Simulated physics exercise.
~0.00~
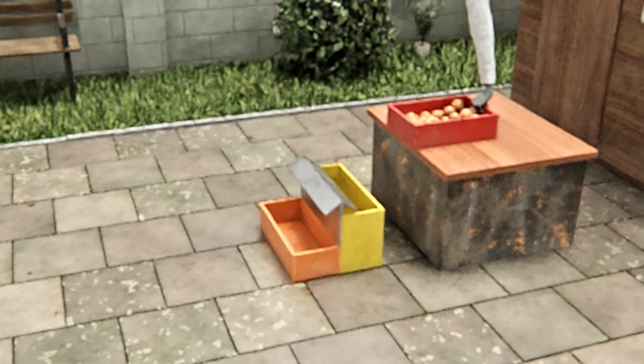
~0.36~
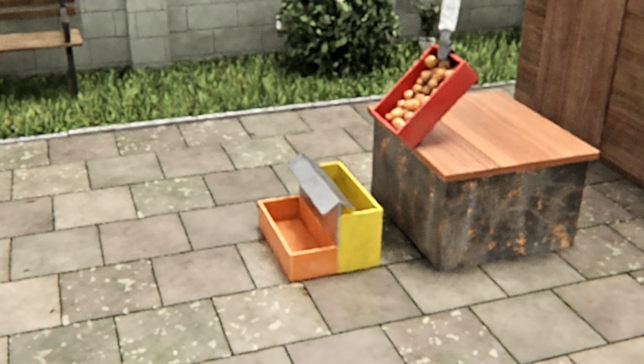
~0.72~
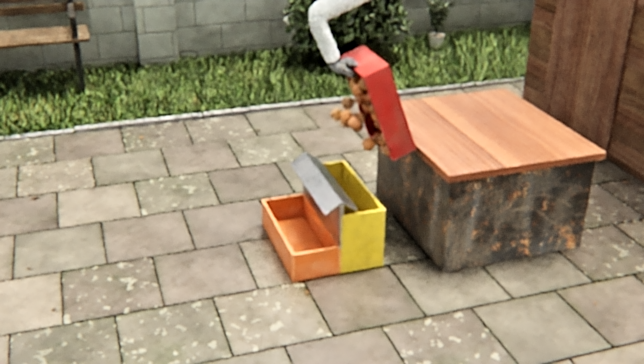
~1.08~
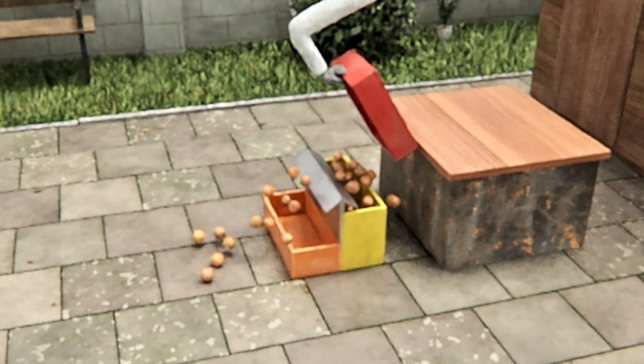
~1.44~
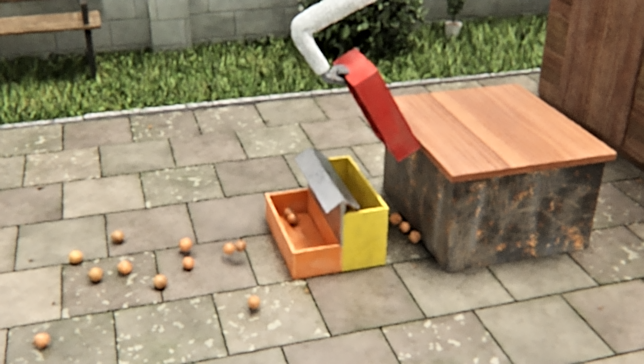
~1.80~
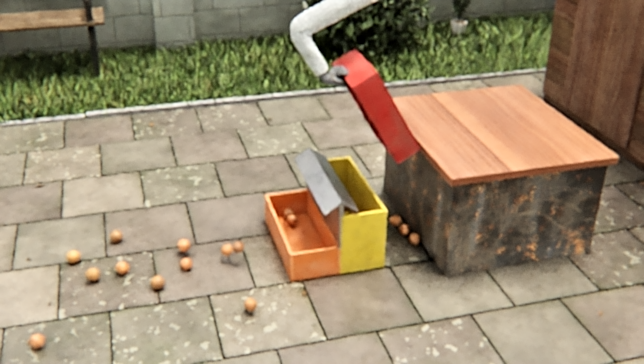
A red crate tips off a bench, spilling onions into two troughs and across the paving.
